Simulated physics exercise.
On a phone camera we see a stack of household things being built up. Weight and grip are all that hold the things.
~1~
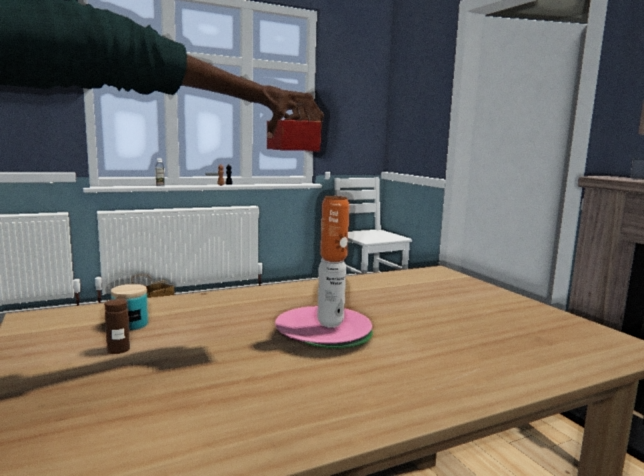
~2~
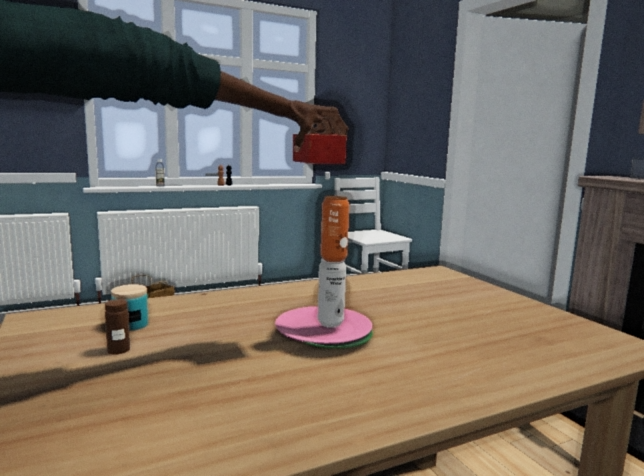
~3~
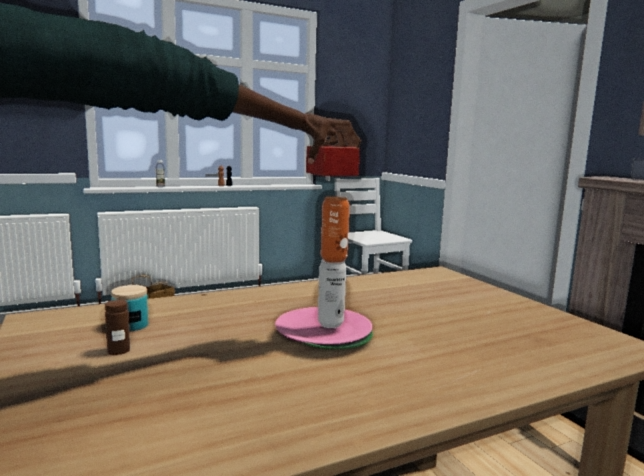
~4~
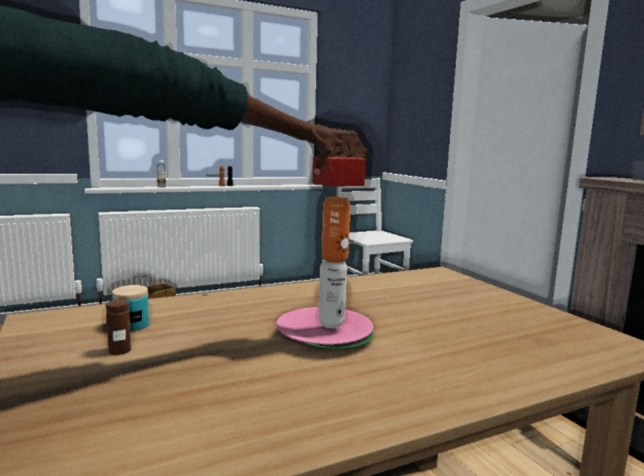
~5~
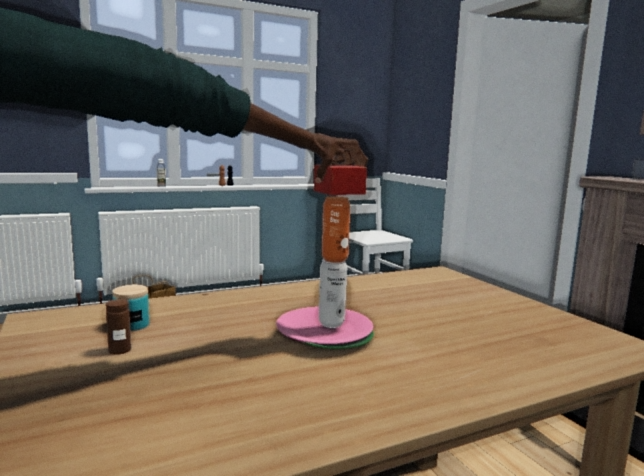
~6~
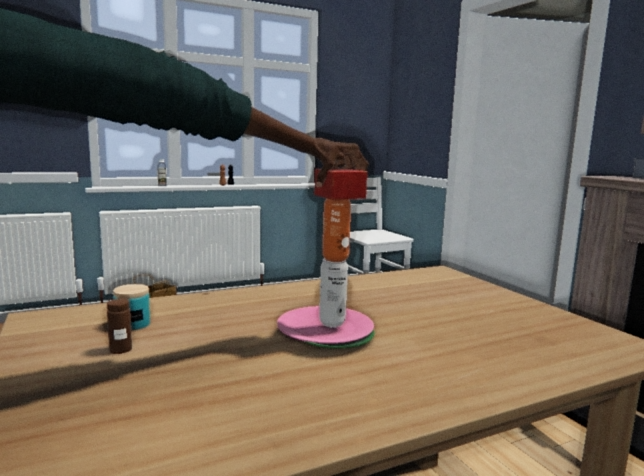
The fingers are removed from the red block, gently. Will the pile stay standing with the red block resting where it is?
Most likely the pile will stay as built.
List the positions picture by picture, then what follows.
The first picture shows on its way; red block (293, 136); turquoise jar (130, 307).
The second picture shows on its way; red block (319, 149); pink plate (324, 326).
The third picture shows on its way; red block (332, 161); orange can (335, 230).
The fourth picture shows on its way; red block (338, 171); turquoise jar (131, 308).
The fifth picture shows on its way; red block (340, 179); pink plate (325, 326).
The sixth picture shows set down, still held; red block (340, 184); orange can (337, 229).
Then, 0.20 s after the last picture, nothing has stirred.
Then, 0.60 s after the last picture, red block resting near (340, 184).
At rest, all 7 in place. Seen from the same camera at the end, red block near (340, 184). The pile holds.
